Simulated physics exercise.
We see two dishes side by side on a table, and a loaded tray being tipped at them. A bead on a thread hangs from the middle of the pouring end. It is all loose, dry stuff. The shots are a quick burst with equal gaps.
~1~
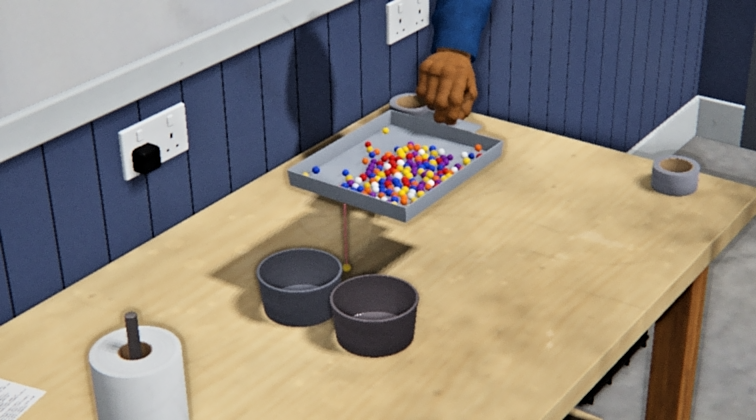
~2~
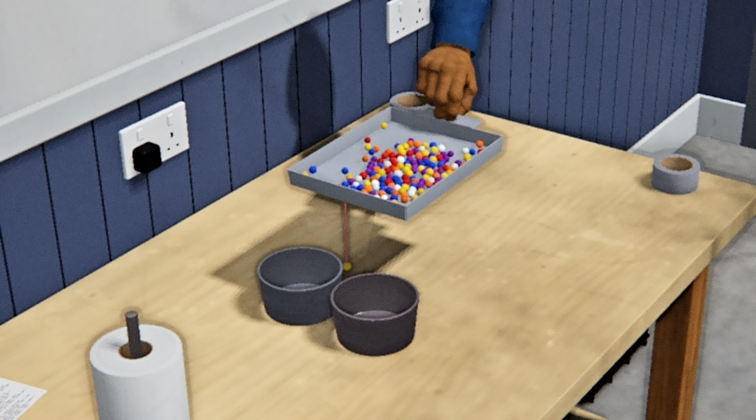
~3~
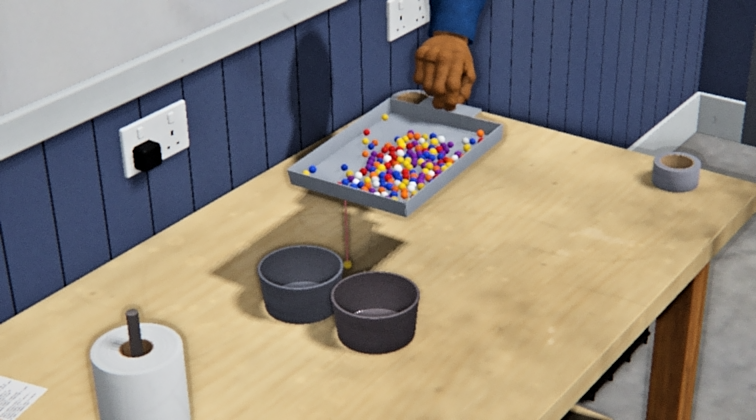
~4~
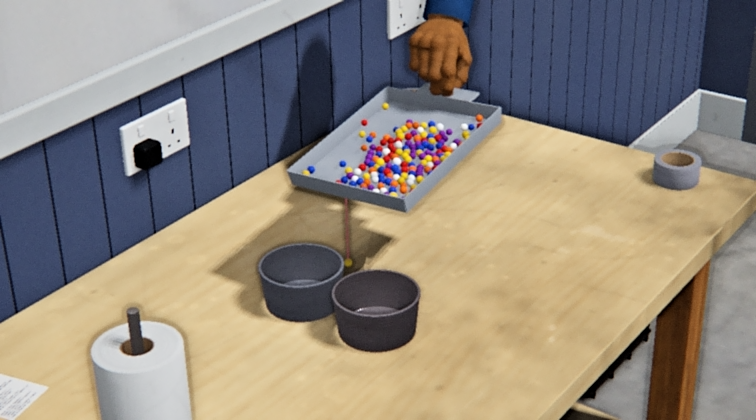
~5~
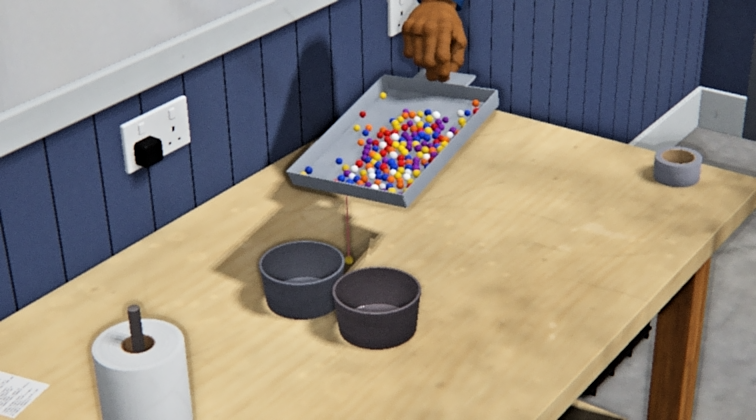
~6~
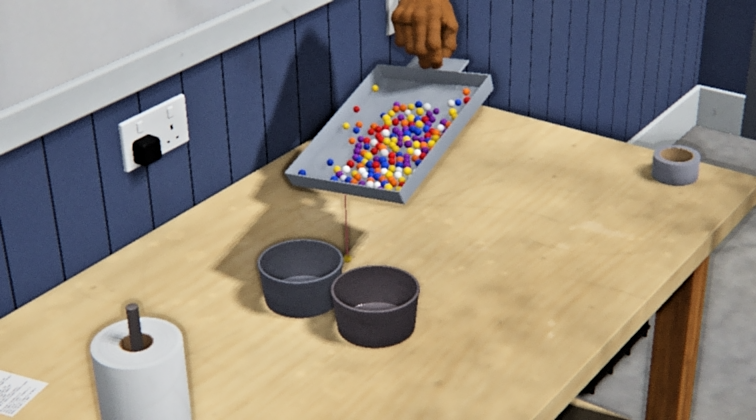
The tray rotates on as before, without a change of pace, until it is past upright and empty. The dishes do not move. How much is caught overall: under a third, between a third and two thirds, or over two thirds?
In the dishes lies more than two thirds of it.
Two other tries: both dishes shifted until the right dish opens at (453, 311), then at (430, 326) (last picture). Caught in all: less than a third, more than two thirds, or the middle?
One: Under a third. Two: Under a third.
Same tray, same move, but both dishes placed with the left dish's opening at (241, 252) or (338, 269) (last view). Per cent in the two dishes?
Near 60 % and 20 %.
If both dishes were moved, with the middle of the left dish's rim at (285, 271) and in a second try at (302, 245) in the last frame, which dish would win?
At the first place the left one, at the second left.
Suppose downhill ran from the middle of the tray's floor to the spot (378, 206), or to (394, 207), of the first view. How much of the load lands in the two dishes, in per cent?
The first gives 70 %, the second 80 %.
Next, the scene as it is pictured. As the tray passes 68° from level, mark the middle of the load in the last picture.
Close to (326, 169).
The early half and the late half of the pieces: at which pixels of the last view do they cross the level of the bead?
At about (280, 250), then at (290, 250).
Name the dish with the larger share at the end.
More ends in left.
Shortly afterwards, tray tipped steeply; all but a few on the tray; only a few in the left dish; only a few in the air.
Next, tray tipped past a quarter turn; a little on the tray; near two thirds in the left dish; only a few outside both; a little in the air.
Some moments later, tray tipped past a quarter turn; all but a few in the left dish; a little outside both.
In the end, tray tipped past a quarter turn; none at all in the right dish; all but a few in the left dish; a little outside both.
